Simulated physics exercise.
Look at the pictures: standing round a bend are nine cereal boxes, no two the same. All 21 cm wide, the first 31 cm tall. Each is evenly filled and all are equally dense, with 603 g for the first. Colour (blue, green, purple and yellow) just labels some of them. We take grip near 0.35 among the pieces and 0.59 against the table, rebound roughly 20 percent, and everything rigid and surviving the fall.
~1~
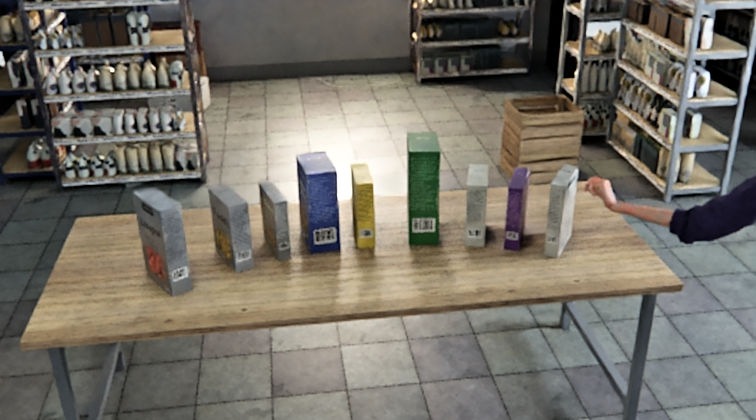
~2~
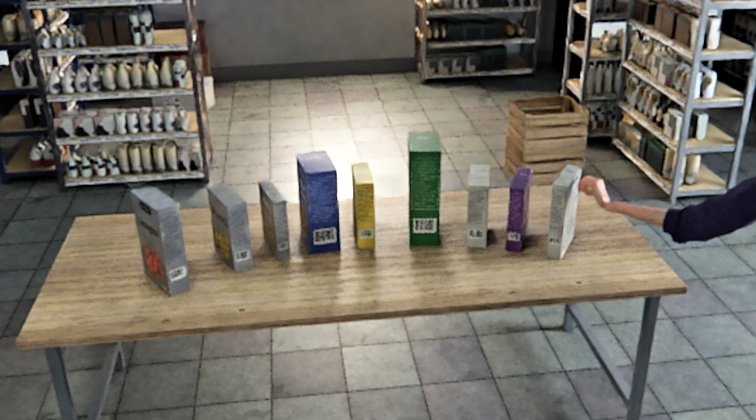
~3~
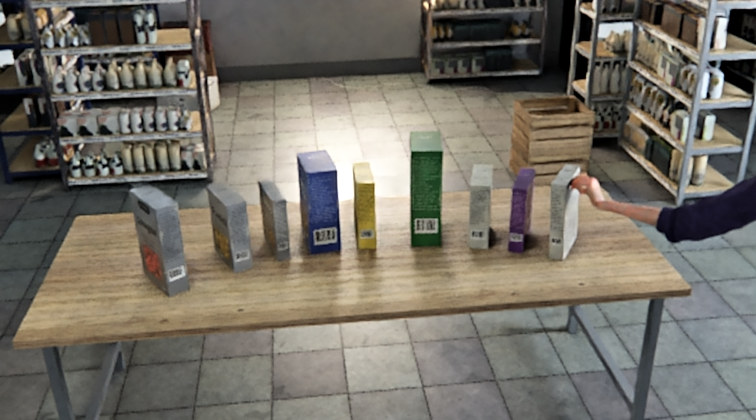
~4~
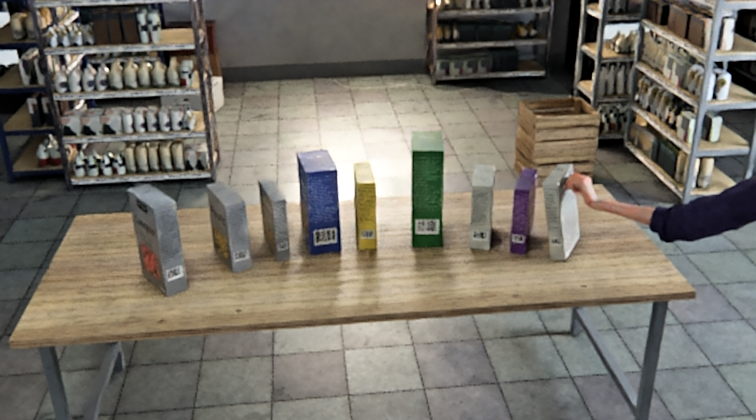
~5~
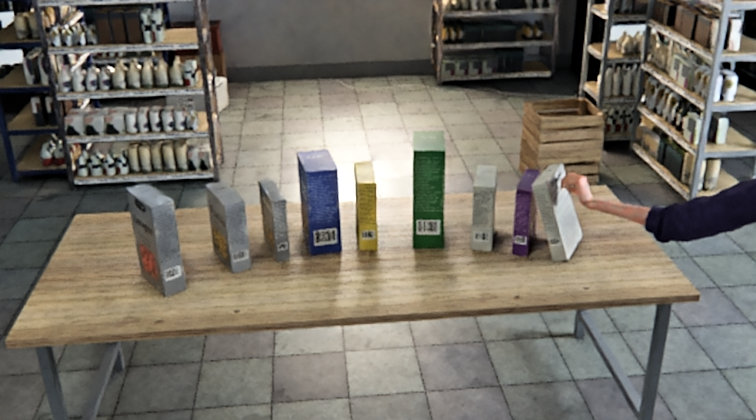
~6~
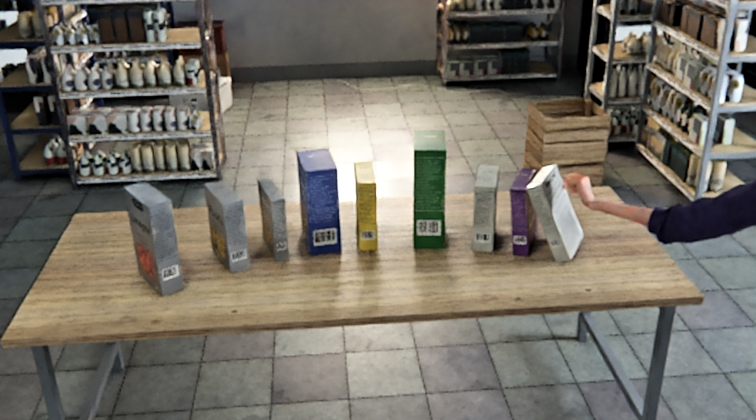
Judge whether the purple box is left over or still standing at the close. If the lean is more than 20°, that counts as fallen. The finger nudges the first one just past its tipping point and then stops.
Tips.
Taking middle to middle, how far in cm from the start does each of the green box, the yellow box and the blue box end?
The green one ends 0 cm from where it began, the yellow one 0 cm, and the blue one 0 cm.
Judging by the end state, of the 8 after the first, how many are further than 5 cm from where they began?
Count: 2.
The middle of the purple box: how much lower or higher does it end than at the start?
Its middle finishes around 0 cm lower.
Then, 0.18 s past the last view, none of the 8 other boxes over, 1 disturbed; purple box 18° from how it stood.
Then, 0.36 s past the last view, 1 of the 8 other boxes over; purple box 31° from how it stood.
In the end, 2 of the 8 other boxes over; purple box 39° from how it stood; green box unmoved; yellow box unmoved. Six left standing. From the last view, middles, purple box near (504, 212), green box near (427, 190).
